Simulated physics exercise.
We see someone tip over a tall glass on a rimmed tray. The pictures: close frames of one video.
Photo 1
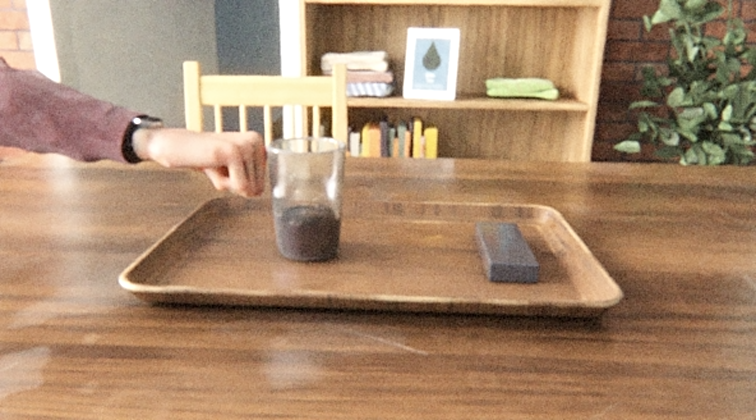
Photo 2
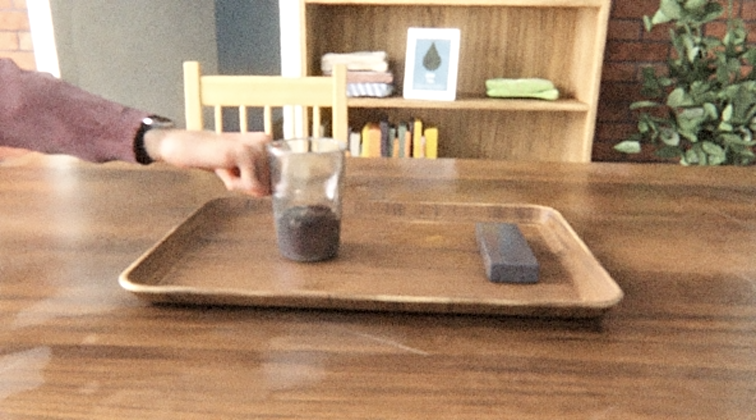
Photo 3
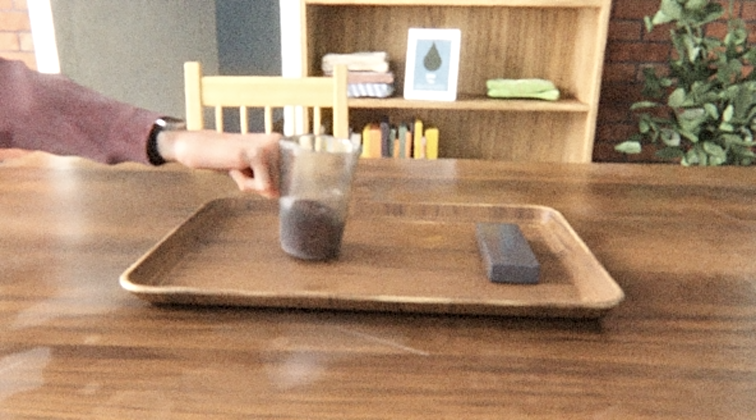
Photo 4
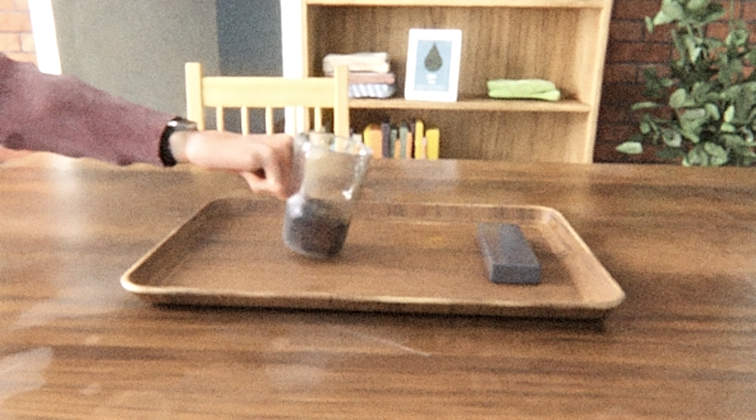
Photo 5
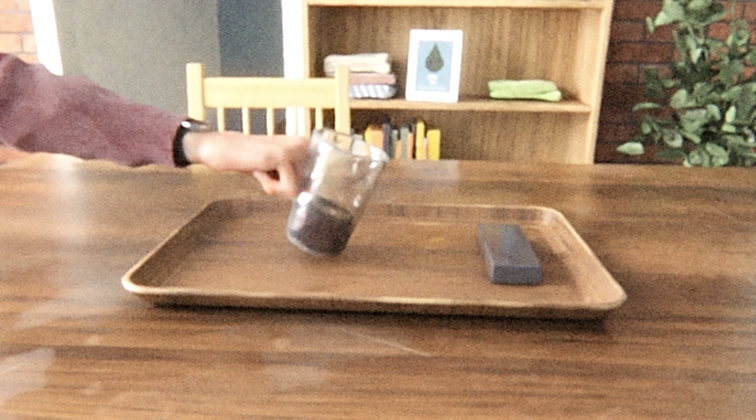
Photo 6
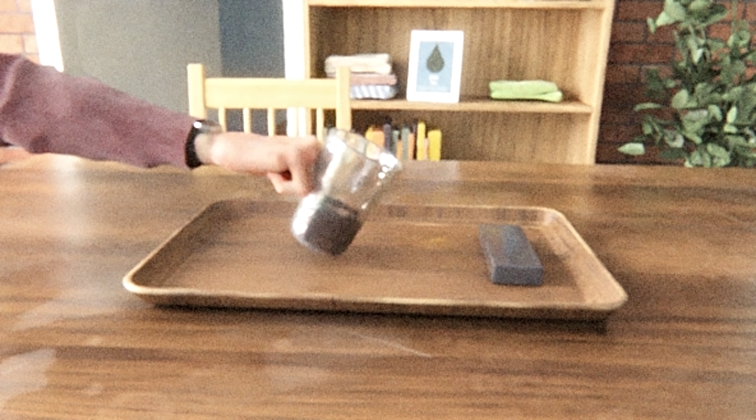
A hand pushes a tall glass of dark liquid, tilting it rightward on a tray.
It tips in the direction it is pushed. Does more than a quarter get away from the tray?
From here, less than a quarter gets spilled off the tray.
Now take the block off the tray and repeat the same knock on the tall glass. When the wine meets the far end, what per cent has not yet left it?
Around 60 percent.
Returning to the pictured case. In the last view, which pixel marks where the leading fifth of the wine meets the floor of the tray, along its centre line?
Landing point: About (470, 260).
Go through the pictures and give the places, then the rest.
In the first picture, it leans 0°; its right rim is at (344, 148); the wine meets the walls at (280, 210) and (338, 212); the tray's far rim is at (583, 246); a block is fixed to the tray further along.
In the second picture, it leans 0°; its right rim is at (344, 148); the wine meets the walls at (281, 210) and (338, 212).
In the third picture, it leans 7°; its right rim is at (358, 150); the wine meets the walls at (286, 200) and (341, 212).
In the fourth picture, it leans 13°; its right rim is at (371, 154); the wine meets the walls at (294, 193) and (346, 214).
In the fifth picture, it leans 21°; its right rim is at (386, 160); the wine meets the walls at (302, 188) and (356, 214).
In the sixth picture, it leans 28°; its right rim is at (399, 167); the wine meets the walls at (308, 194) and (362, 212).
A moment on, the tall glass is falling and 100 per cent is in the glass, 0 on the tray and 0 above or beyond its rim.
Next, the tall glass lies on its side and 81 per cent is in the glass, 11 on the tray and 8 above or beyond its rim.
Then the tall glass lies on its side and 37 per cent is in the glass, 48 on the tray and 15 above or beyond its rim.
Later the tall glass lies on its side and 20 per cent is in the glass, 75 on the tray and 5 above or beyond its rim.
Finally, 96 per cent is held by tray and glass, 4 is off the tray.
